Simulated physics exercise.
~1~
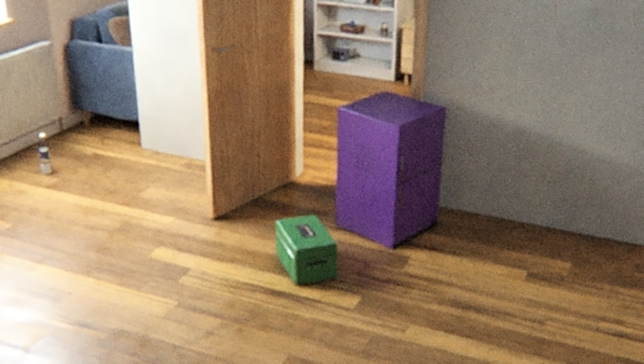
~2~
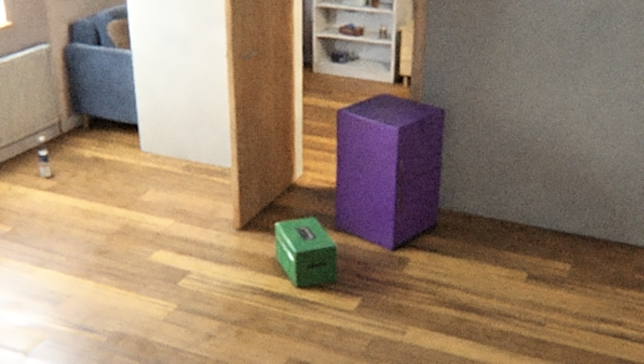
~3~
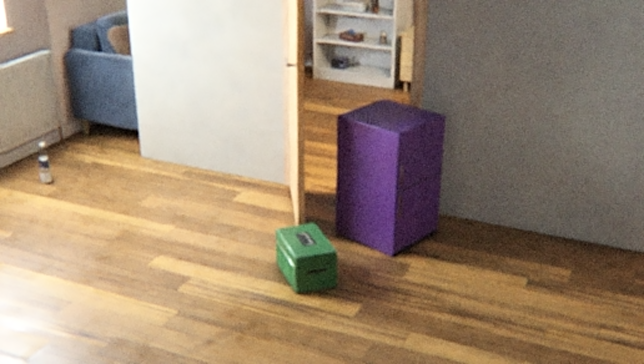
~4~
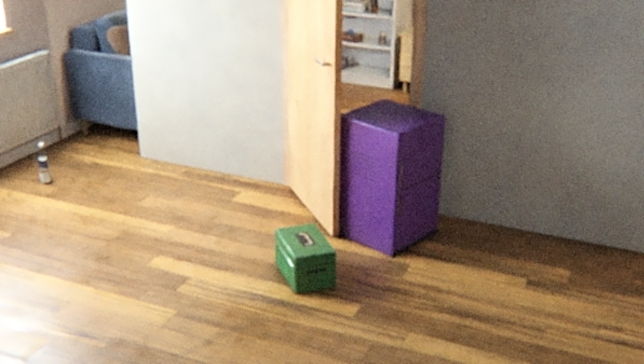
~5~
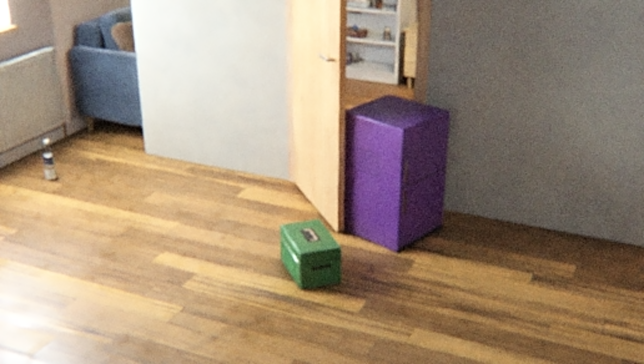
A wooden door stands wide open in a bright room with a plank floor, seen from slightly above by a gently swaying camera. A tall purple cabinet stands to its right by a grey wall, with a small green toolbox on the floor in front and a blue sofa at the far left. The door swings to the right, turning edge-on and then showing its other face, with nobody in sight. It passes behind the toolbox and comes up to the purple cabinet. There it stops, still partly open, while cabinet and toolbox stay put.
